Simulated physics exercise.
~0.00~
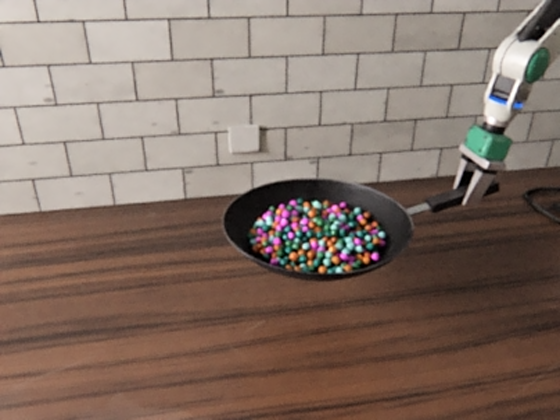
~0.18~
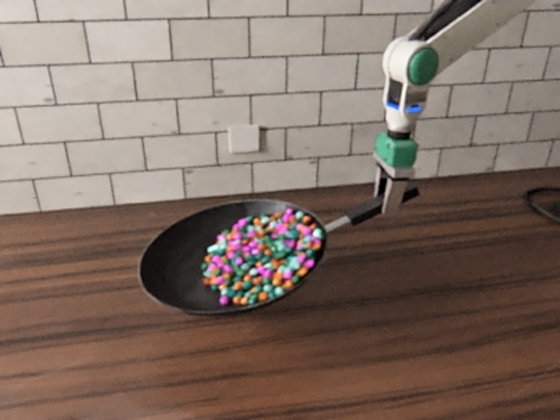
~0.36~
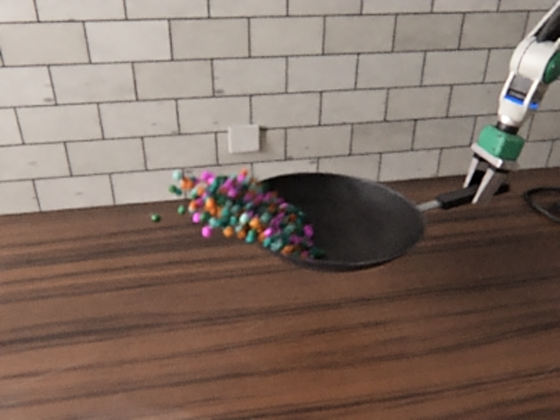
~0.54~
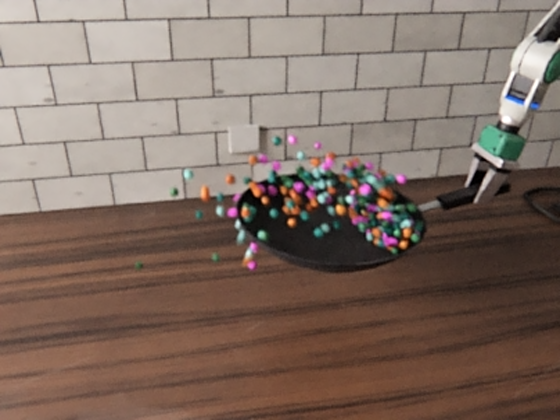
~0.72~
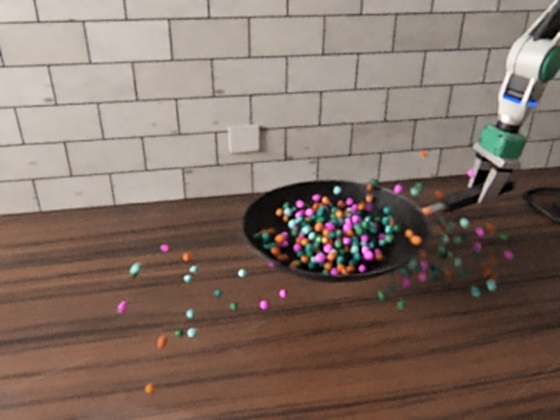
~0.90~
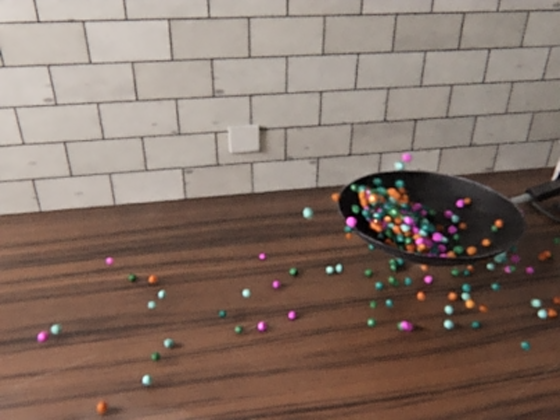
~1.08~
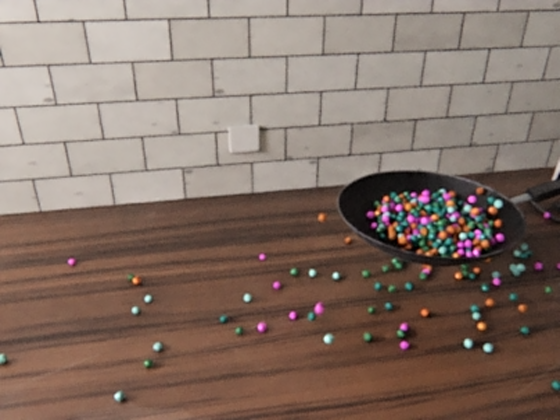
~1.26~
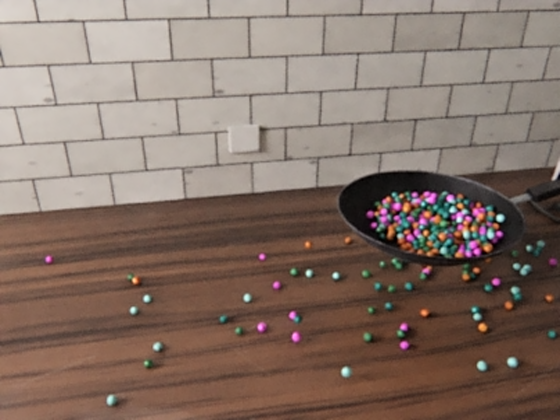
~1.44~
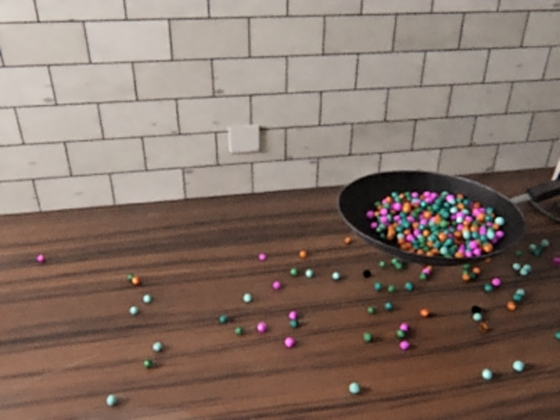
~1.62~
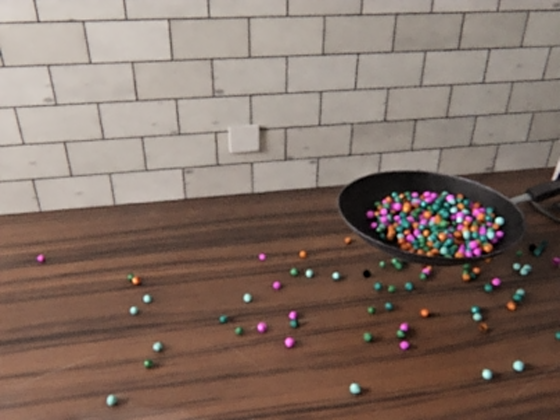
At first, a robot arm holds a dark frying pan full of small, round, colourful sweets above a wooden surface, before a pale brick wall. The arm swings the pan left, leaning it as the sweets bunch toward the handle side. It then moves back right, and the heap surges over the left rim. Sweets scatter through the air above the pan, some landing back inside while others drop on both sides. The pan shifts farther right and stops as stray pieces roll across the wood. Finally, most sweets rest in the pan, with many strewn around the surface.
